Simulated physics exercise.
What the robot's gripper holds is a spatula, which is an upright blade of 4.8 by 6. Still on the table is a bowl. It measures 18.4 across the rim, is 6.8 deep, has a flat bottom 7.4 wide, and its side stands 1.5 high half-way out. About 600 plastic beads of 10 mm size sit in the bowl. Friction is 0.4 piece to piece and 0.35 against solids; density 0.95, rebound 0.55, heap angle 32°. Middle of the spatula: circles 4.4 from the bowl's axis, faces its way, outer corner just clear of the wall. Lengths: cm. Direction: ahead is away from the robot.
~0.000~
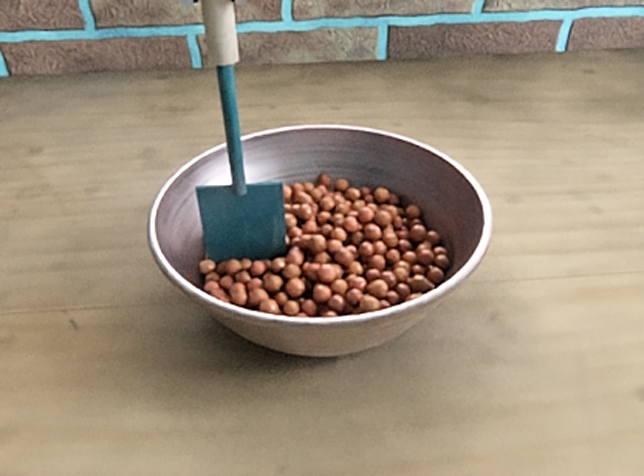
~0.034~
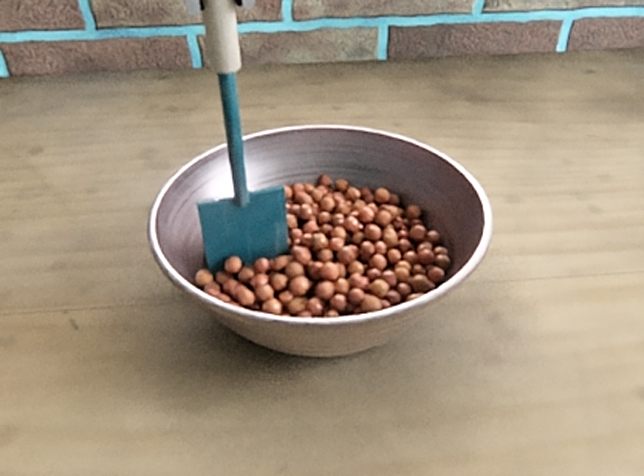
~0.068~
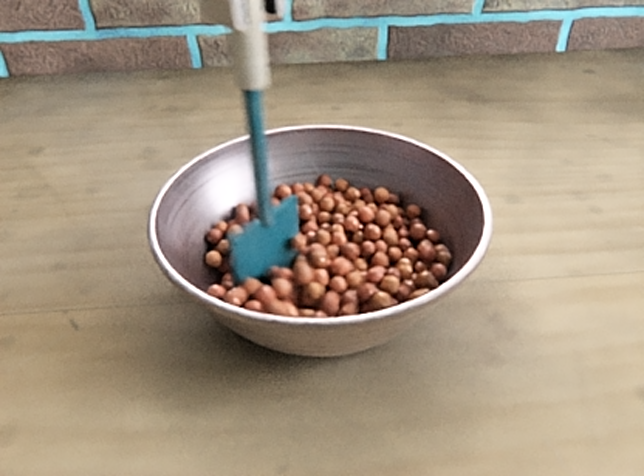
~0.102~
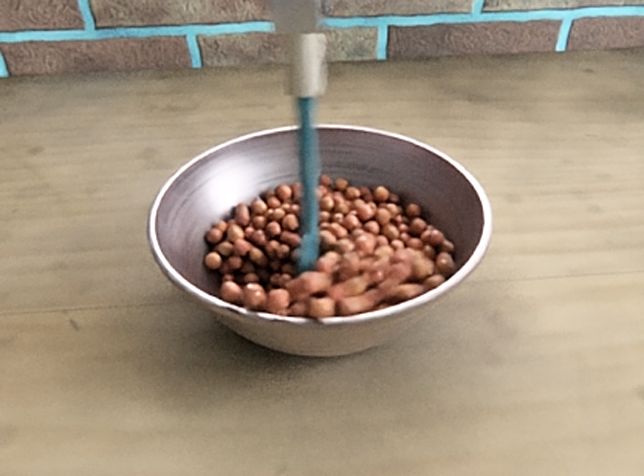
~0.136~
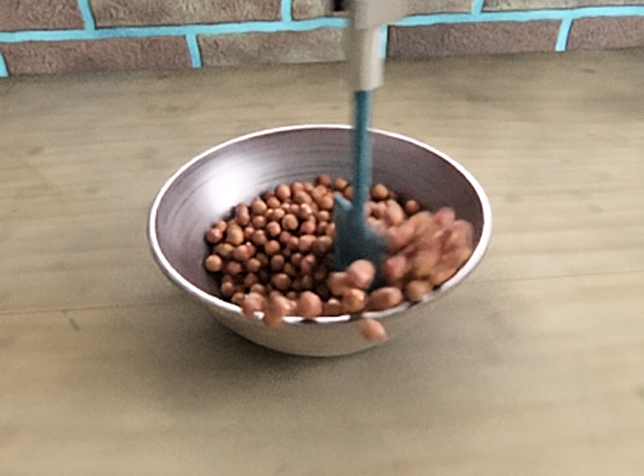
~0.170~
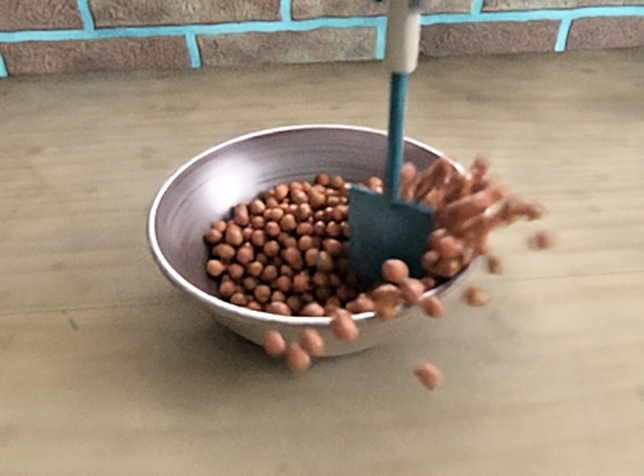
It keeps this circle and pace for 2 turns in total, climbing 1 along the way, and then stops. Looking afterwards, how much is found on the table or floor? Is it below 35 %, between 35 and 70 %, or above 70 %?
Between 35 and 70 %.
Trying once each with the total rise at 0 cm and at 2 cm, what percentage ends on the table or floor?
Roughly 50 percent, then roughly 30 percent.
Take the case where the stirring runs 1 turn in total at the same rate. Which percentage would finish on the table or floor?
Roughly 25 per cent would end up there.
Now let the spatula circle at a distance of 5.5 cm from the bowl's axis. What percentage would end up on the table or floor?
Close to 5 in a hundred then.
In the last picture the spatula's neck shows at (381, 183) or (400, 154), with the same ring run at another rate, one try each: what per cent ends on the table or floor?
Some 35 and 45 per cent respectively.
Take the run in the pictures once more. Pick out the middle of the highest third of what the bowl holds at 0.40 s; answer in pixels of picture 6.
Around (216, 251).
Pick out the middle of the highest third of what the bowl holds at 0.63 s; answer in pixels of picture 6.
(367, 213).
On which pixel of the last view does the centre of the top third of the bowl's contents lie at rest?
Estimated centre: (308, 251).
By 0.40 s, 8° round, highest piece 10 above the table; 426 in the bowl, 102 on the table or floor, 70 in flight or on the tool.
By 0.63 s, 230° round, highest piece 9 above the table; 355 in the bowl, 220 on the table or floor, 23 in flight or on the tool.
By 0.94 s, 0° round, highest piece 5 above the table; 341 in the bowl, 257 on the table or floor.
By 1.64 s, 0° round, highest piece 5 above the table; 341 in the bowl, 257 on the table or floor.
Final count, 341 in the bowl, 257 on the table or floor. That is 43 % on the table or floor.
